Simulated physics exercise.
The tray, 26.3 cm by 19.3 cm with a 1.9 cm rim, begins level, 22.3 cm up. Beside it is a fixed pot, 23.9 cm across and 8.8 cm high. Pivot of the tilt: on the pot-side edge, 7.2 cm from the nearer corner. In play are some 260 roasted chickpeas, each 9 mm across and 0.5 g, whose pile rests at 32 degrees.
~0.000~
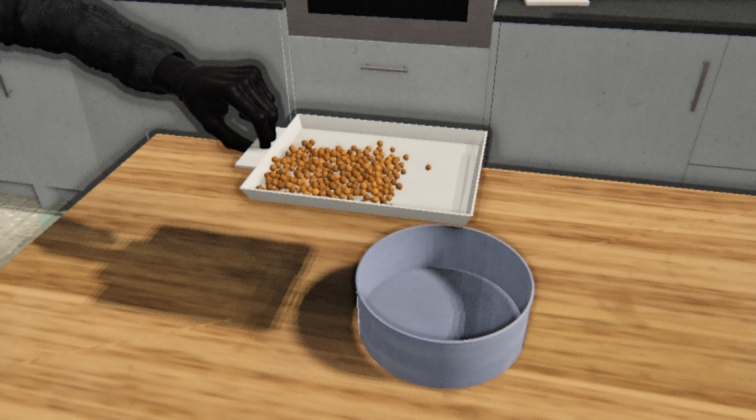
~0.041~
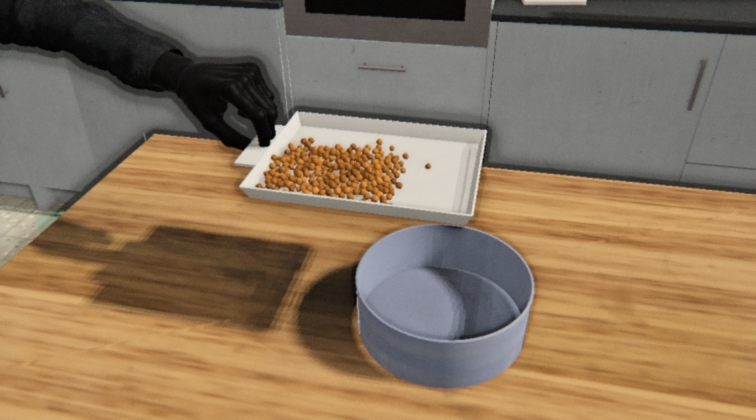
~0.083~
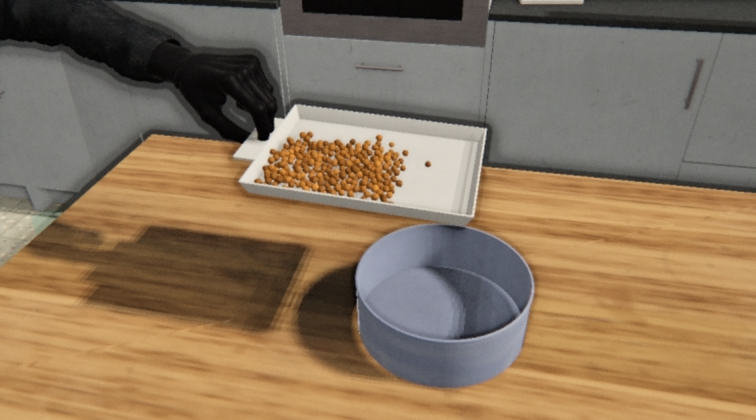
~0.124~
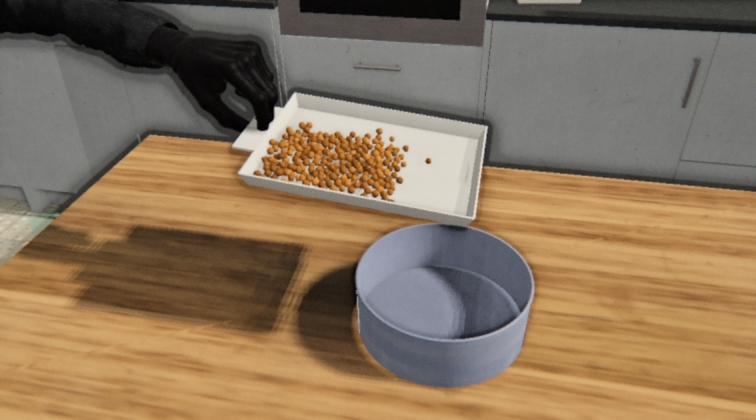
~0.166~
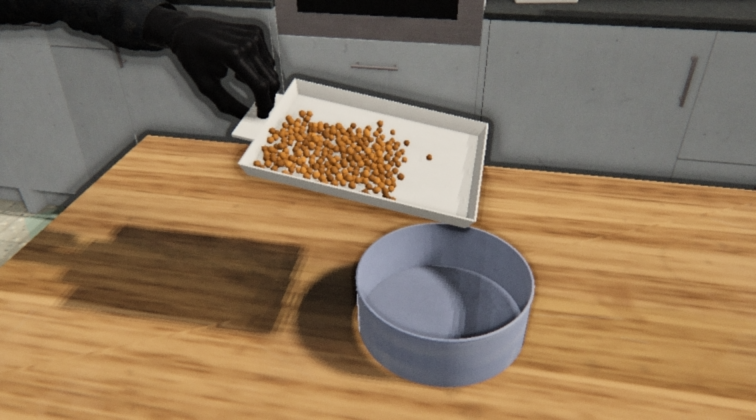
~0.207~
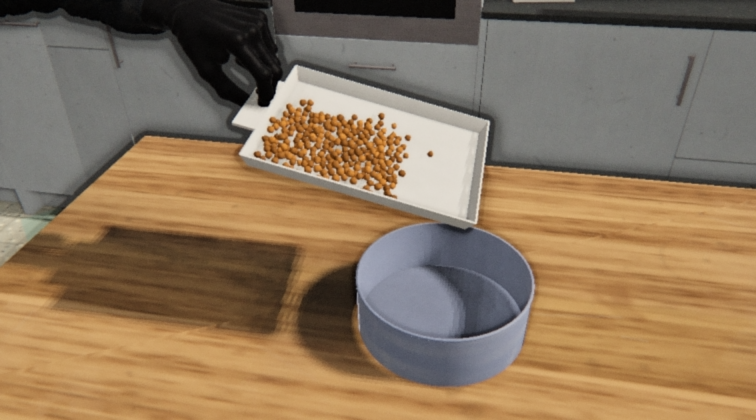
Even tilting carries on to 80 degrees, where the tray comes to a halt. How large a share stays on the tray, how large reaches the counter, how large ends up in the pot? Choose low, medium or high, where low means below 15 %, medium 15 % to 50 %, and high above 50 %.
Shares - tray: Low, counter: Medium, pot: High.
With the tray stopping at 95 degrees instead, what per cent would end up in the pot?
In that case some 65 per cent.
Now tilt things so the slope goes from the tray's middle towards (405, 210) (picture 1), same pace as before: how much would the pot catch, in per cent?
Something like 85 per cent of the pieces.
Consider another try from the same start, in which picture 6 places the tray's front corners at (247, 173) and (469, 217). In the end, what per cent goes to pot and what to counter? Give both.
Pot: 90, counter: 10.
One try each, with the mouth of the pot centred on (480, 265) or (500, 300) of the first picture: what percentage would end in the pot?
Estimates: 55 % and 100 %, in that order.
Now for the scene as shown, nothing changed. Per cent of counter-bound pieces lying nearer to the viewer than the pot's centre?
Some 90 per cent.
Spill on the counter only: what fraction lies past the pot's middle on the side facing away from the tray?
Share: Close to 100 %.
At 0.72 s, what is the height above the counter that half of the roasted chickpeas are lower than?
Height: Around 22 cm.
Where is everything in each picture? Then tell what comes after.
The first frame shows tray tilt 0 degrees, front corners at (248, 185) and (466, 211); middle of the pieces at (336, 169); pot at (444, 276).
The second frame shows tray tilt 1 degrees, front corners at (248, 184) and (466, 211); middle of the pieces at (335, 167).
The third frame shows tray tilt 3 degrees, front corners at (247, 179) and (467, 212); middle of the pieces at (335, 163).
The fourth frame shows tray tilt 7 degrees, front corners at (247, 171) and (468, 213), lowest corner right front; middle of the pieces at (335, 157).
The fifth frame shows tray tilt 11 degrees, front corners at (247, 161) and (469, 215), lowest corner right front; middle of the pieces at (336, 149).
The sixth frame shows tray tilt 15 degrees, front corners at (248, 152) and (470, 217), lowest corner right front; middle of the pieces at (338, 142); pot at (444, 274). Its pace works out near 105 degrees a second.
After 0.51 s, tilt 47 degrees; the tray holds 100 %, the pot 0 %.
After 0.72 s, tilt 69 degrees; the tray holds 75 %, the pot 0 %.
Then, at 1.04 s, tilt 80 degrees; the tray holds 10 %, the pot 45 %.
At rest (2.7 s), tray 0 %, counter 40 %, pot 60 %.
